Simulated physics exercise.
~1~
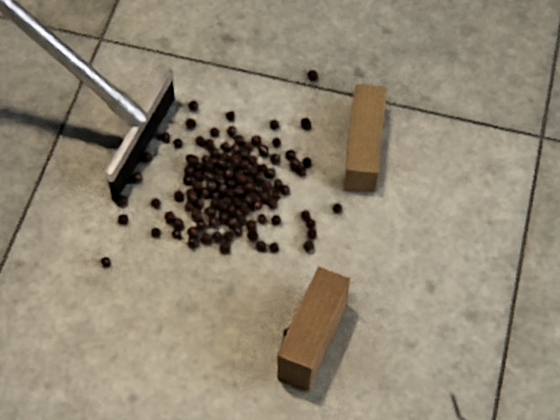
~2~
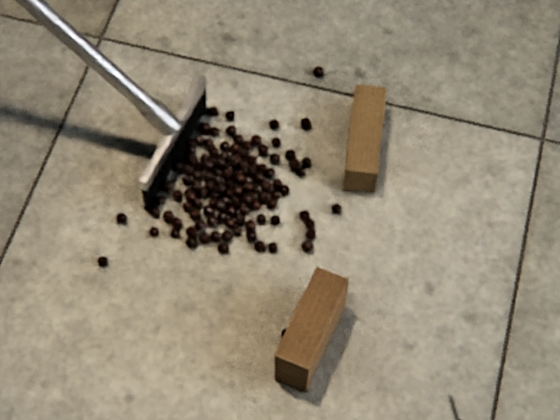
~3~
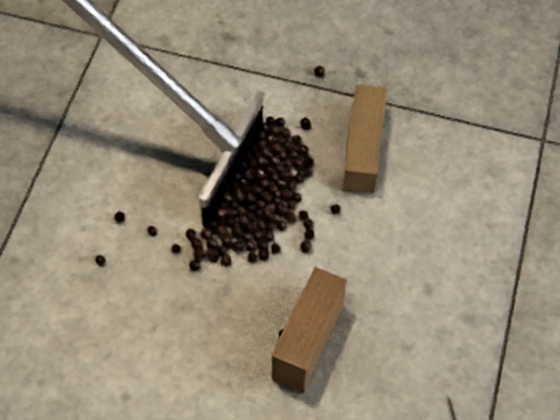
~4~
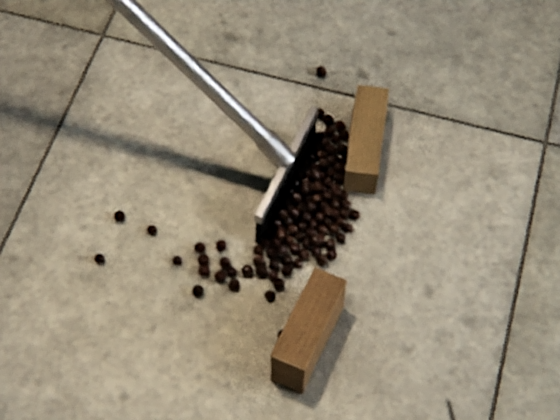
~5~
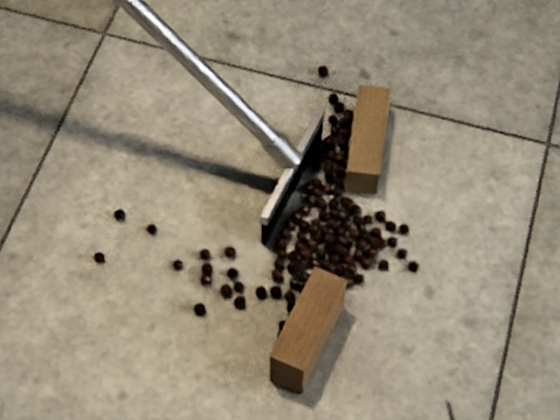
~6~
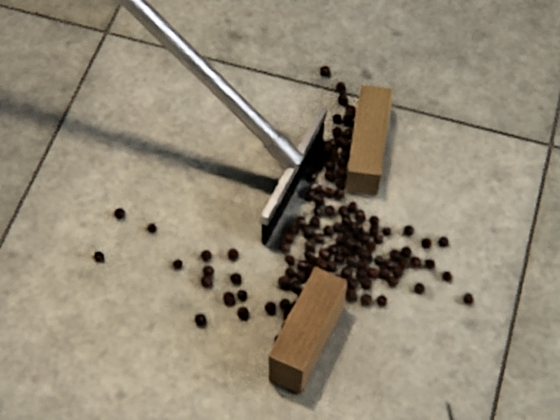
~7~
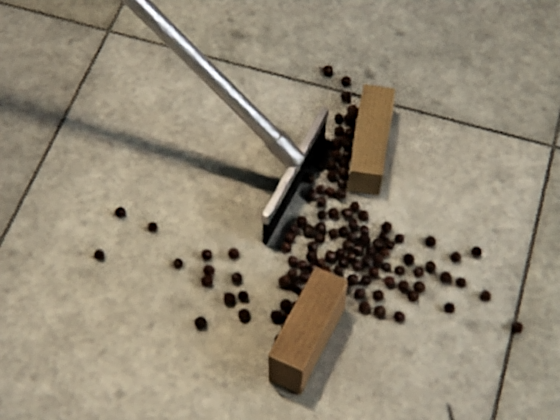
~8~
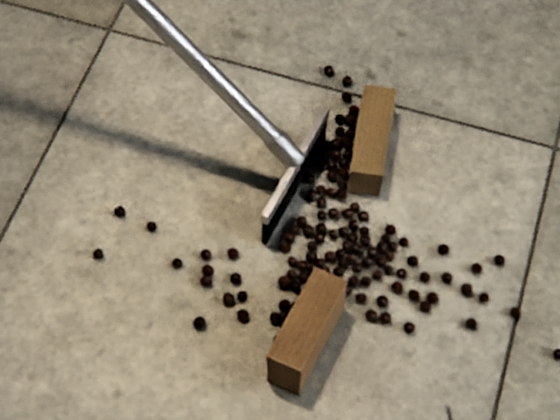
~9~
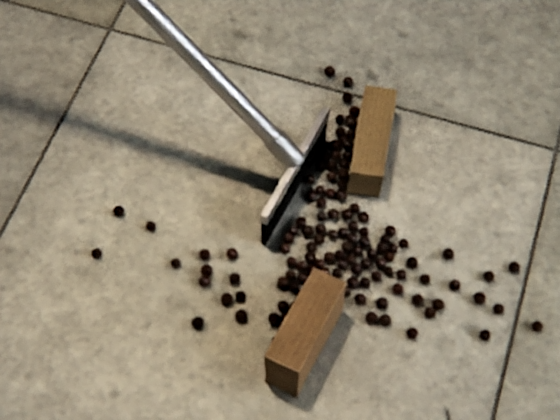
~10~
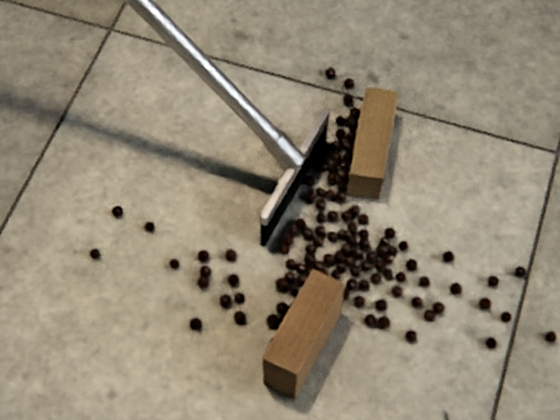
A grey tiled floor with dark grout lines is seen from above at an angle. Small dark brown balls lie in a loose cluster at upper left of centre, beside a squeegee with a metal handle and a dark blade, while two brown wooden blocks stand to the right with a gap between them. The squeegee slides right, bunching the balls against its blade and leaving a few stragglers behind. It stops close to the blocks, and many balls spill through the gap, scattering to the right. Finally they settle, some beyond the blocks, with many still packed before them.
